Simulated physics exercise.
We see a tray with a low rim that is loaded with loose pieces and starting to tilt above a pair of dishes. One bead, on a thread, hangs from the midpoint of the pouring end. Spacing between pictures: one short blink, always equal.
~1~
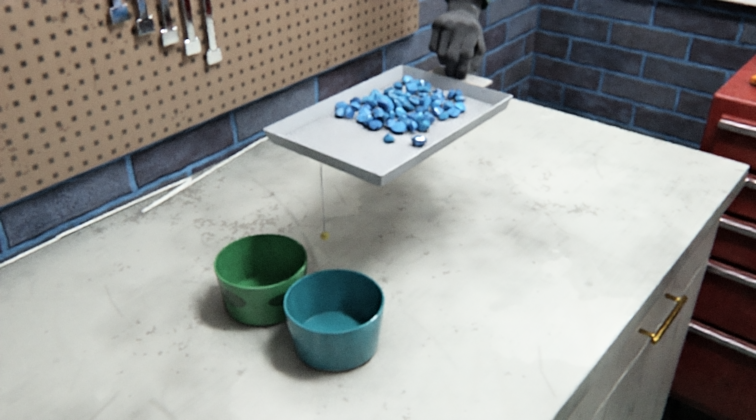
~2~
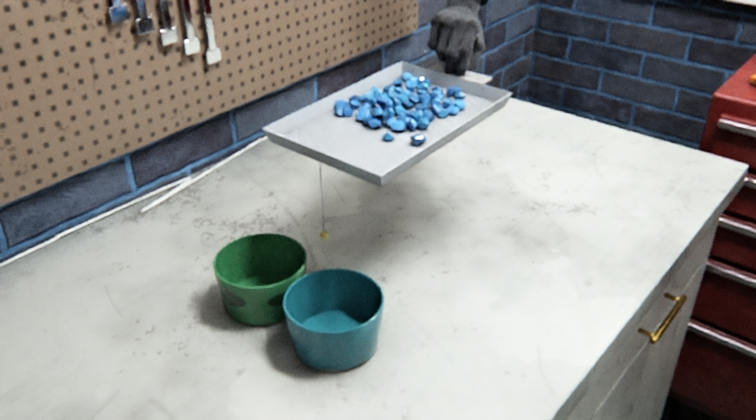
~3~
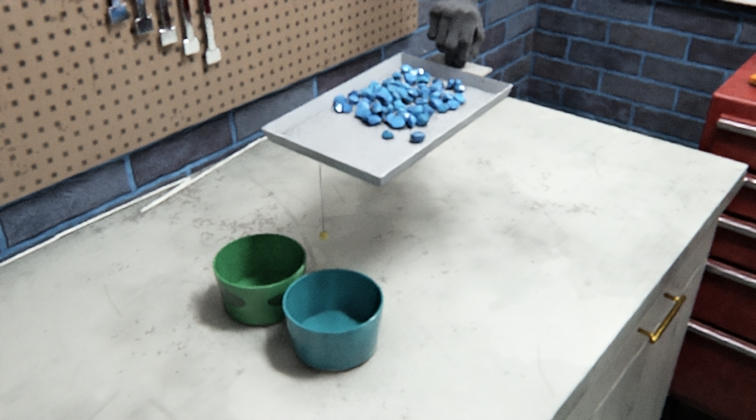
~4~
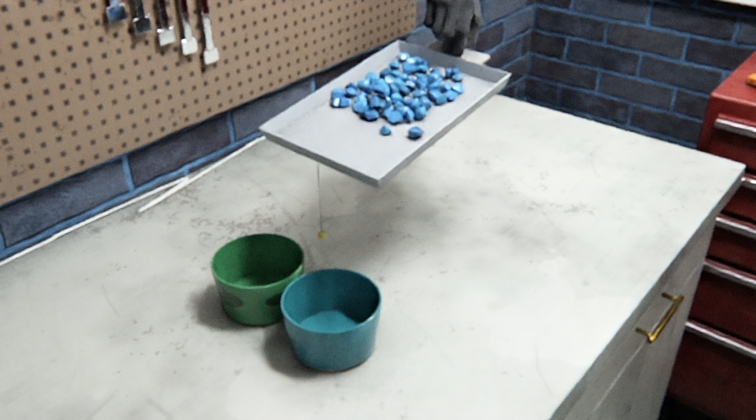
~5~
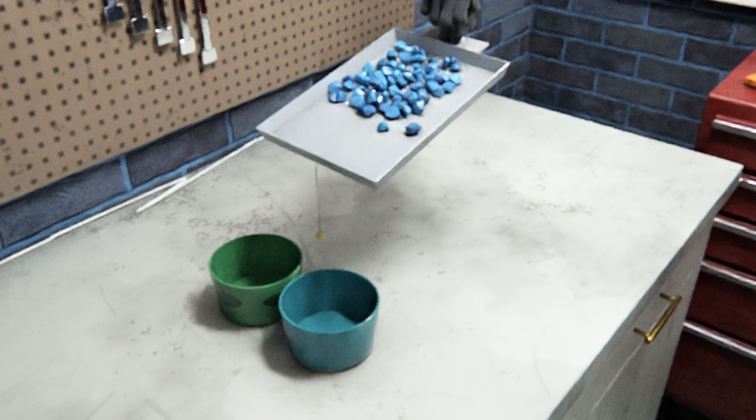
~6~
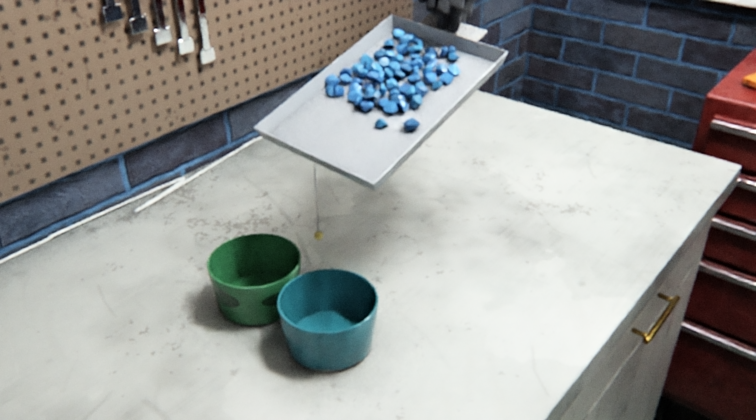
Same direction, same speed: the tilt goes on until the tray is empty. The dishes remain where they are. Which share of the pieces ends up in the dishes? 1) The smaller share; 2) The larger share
2.
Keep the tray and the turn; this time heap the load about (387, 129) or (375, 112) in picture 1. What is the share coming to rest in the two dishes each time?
Around 80 percent the first time, around 90 percent the second.
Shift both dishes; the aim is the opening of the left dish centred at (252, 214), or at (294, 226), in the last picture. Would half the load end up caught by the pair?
First place: Short of half; second place: Short of half.
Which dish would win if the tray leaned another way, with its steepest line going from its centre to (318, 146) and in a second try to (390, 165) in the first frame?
The first try favours the dish to the left; the second favours the dish to the right.
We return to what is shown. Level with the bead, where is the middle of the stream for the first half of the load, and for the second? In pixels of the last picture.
The early half goes through (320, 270), the late half through (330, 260).
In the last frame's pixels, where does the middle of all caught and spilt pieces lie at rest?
(321, 329).
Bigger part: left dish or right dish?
Looking at the end state, it is the right-side one.
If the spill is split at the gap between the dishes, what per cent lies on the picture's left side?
Some 20 %.
Soon, tray tipped steeply; most on the tray; a stray few in the right dish; about a quarter in the air.
A while on, tray tipped past a quarter turn; about a third on the tray; about a third in the right dish; a small part in the left dish; a small part outside both; about a quarter in the air.
Towards the end, tray tipped past a quarter turn; about half in the right dish; about a quarter in the left dish; about a quarter outside both.
Finally, tray tipped past a quarter turn; about half in the right dish; about a quarter in the left dish; about a quarter outside both.
